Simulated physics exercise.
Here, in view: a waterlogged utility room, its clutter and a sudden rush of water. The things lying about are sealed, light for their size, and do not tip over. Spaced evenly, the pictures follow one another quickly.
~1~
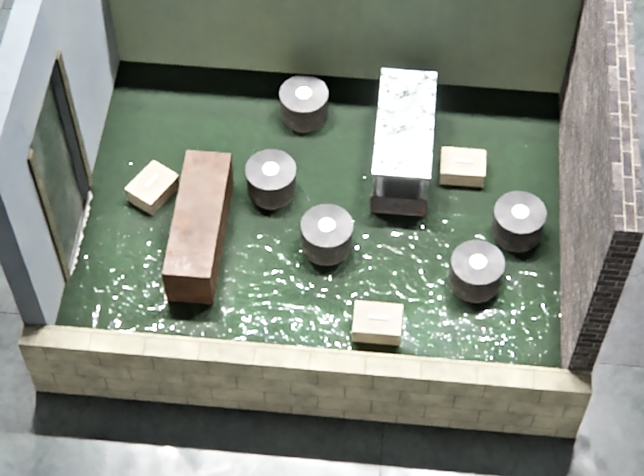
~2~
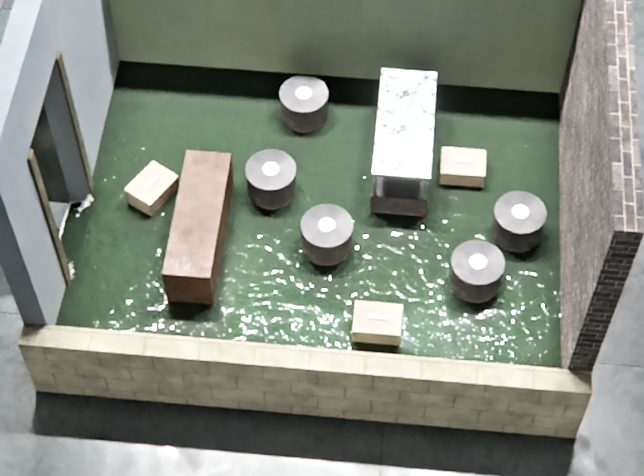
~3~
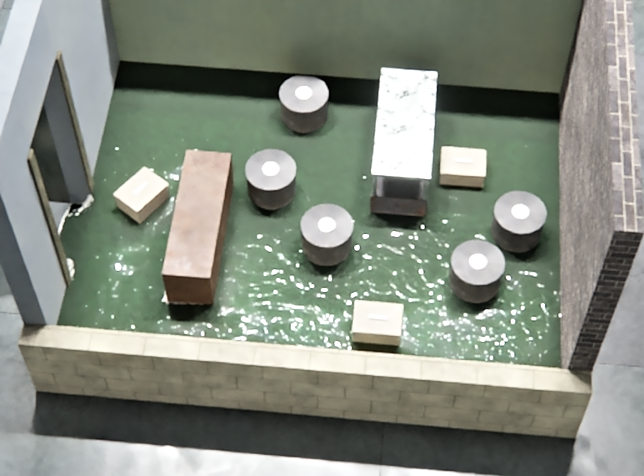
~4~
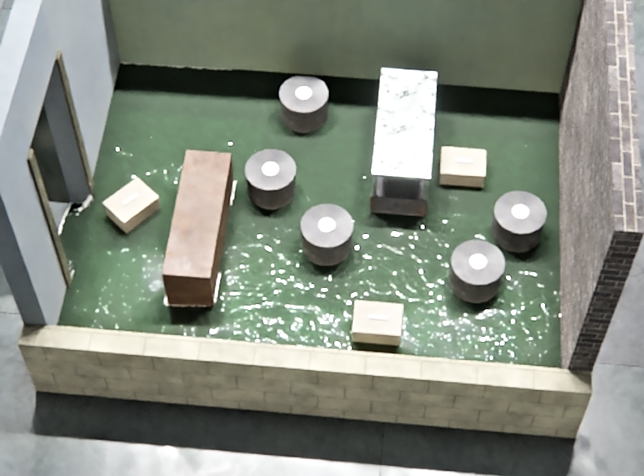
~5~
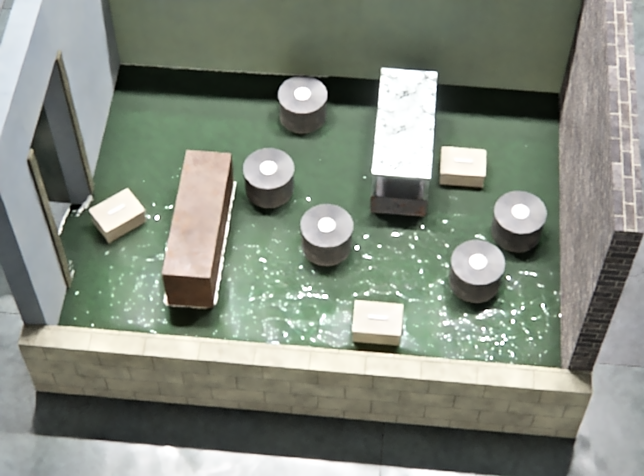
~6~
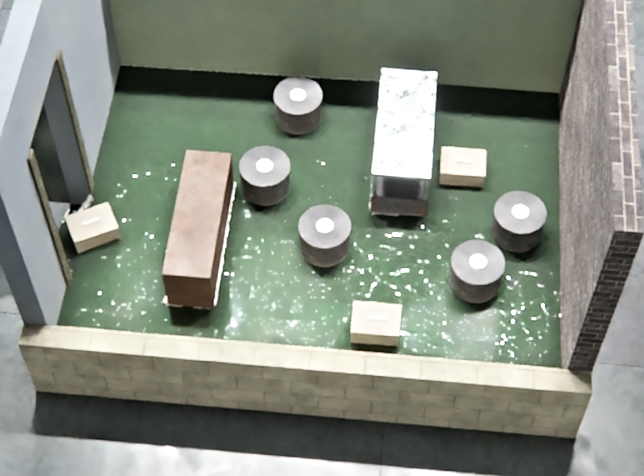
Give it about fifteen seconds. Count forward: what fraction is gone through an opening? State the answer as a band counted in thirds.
Answer: Between one and two thirds.
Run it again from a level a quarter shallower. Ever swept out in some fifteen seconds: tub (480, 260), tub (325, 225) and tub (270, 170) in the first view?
In turn: Remains, remains, swept away.
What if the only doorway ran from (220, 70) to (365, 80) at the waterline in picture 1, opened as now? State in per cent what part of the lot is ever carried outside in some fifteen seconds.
Roughly 50 in a hundred.
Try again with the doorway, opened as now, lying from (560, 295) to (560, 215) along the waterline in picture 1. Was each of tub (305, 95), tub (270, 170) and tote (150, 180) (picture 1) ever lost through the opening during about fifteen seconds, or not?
Per item as listed - not lost, not lost, not lost.
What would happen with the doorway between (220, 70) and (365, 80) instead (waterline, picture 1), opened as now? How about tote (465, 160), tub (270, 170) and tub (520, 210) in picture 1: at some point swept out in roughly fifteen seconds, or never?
Per object, as asked: Not flushed / flushed / not flushed.
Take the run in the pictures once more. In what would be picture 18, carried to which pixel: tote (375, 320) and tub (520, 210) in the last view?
(270, 318) and (500, 230), about.
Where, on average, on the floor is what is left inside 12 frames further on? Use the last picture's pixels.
The average lies close to (317, 238).
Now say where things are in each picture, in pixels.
A tote at (152, 182) floats; a tub at (271, 169) floats; 0 of 8 have shifted, in the first frame.
A tote at (151, 183) floats; a tub at (271, 169) floats; 0 of 8 have shifted, in the second frame.
A tote at (141, 189), afloat, close to its start; a tub at (271, 169), afloat; 1 of 8 have shifted, in the third frame.
A tote at (131, 200), afloat, close to its start; a tub at (270, 169) floats; 1 of 8 have shifted, in the fourth frame.
A tote at (117, 210) floats, a stride from its start; a tub at (269, 168) floats; 1 of 8 have shifted, in the fifth frame.
A tote at (91, 222), afloat, a stride from its start; a tub at (265, 166) floats, close to its start; 3 of 8 have shifted, in the sixth frame.
A moment on, 1 of 8 are out; 7 afloat.
Next, 1 of 8 are out; 7 afloat.
Later, 2 of 8 are out; 6 afloat.
In the end, 4 of 8 are out; 4 afloat.
